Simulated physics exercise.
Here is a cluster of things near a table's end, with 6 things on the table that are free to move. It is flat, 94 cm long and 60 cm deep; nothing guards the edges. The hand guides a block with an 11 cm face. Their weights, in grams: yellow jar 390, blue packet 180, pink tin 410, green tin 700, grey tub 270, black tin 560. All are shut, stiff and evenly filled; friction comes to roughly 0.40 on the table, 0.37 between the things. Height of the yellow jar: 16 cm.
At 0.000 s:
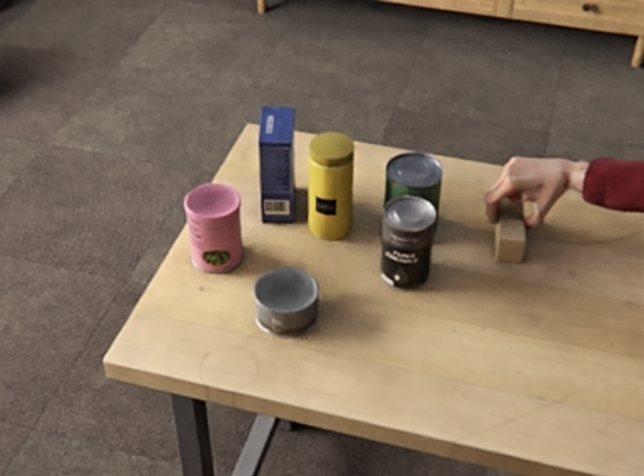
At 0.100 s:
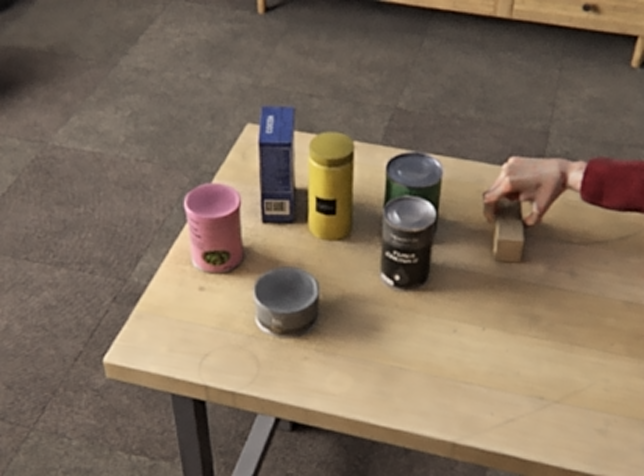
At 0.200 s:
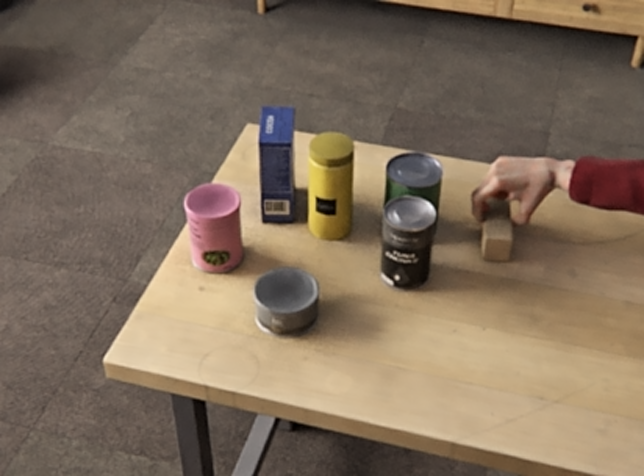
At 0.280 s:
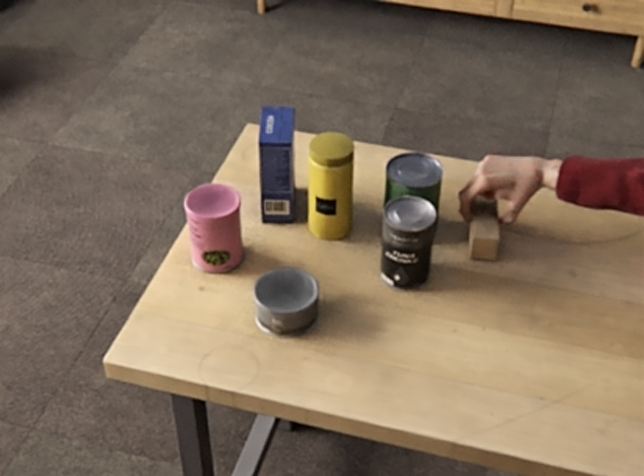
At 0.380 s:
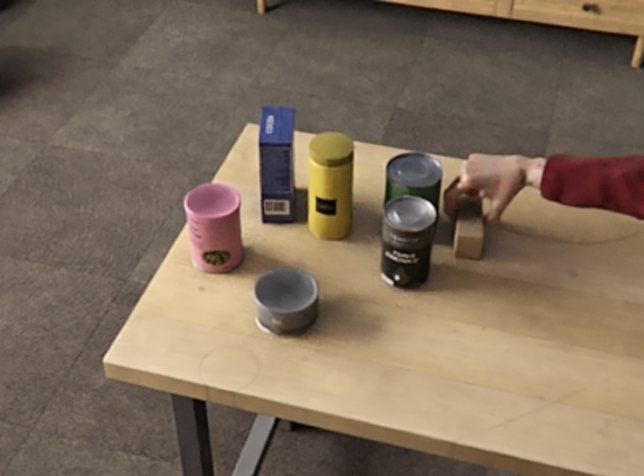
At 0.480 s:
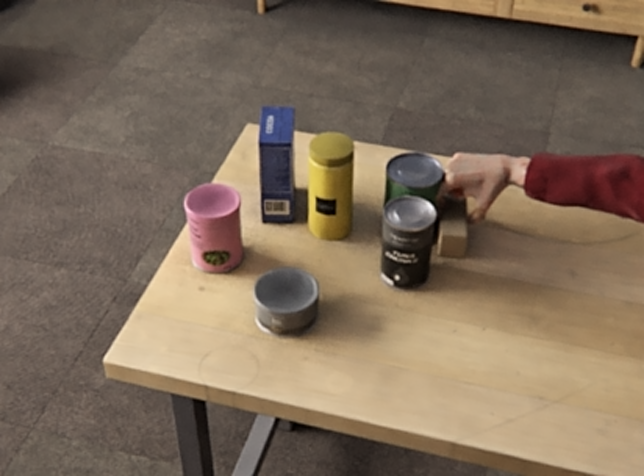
A hand in a red sleeve slid a small wooden block a short way left across the table, up close to the black and green tins, while the other containers stayed still.
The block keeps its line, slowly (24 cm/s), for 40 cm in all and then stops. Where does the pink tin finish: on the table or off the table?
The pink tin stays on the table.
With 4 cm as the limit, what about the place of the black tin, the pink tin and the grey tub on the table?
The black tin holds its spot; the pink tin keeps its place; the grey tub keeps its place.
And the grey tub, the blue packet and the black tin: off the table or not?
The grey tub is still on the table; the blue packet ends off the table; the black tin ends on the table.
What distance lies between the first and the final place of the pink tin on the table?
Some 2 cm.
After 0.88 s, block slid 18 cm; green tin moved 9 cm; yellow jar moved 4 cm.
After 1.38 s, block slid 30 cm; green tin moved 21 cm; yellow jar moved 14 cm; blue packet moved 6 cm.
After 1.78 s, block slid 40 cm; blue packet now off the table; pink tin moved 2 cm near (206, 236); green tin moved 31 cm.
After 2.08 s, block slid 40 cm; pink tin moved 2 cm near (206, 236); green tin moved 31 cm; yellow jar moved 18 cm.
In the end (2.4 s), off the table, blue packet; not toppled but over 4 cm from the start, yellow jar and green tin; the other 3 under 4 cm from the start. At the end, from the last picture's camera, pink tin near (206, 236).
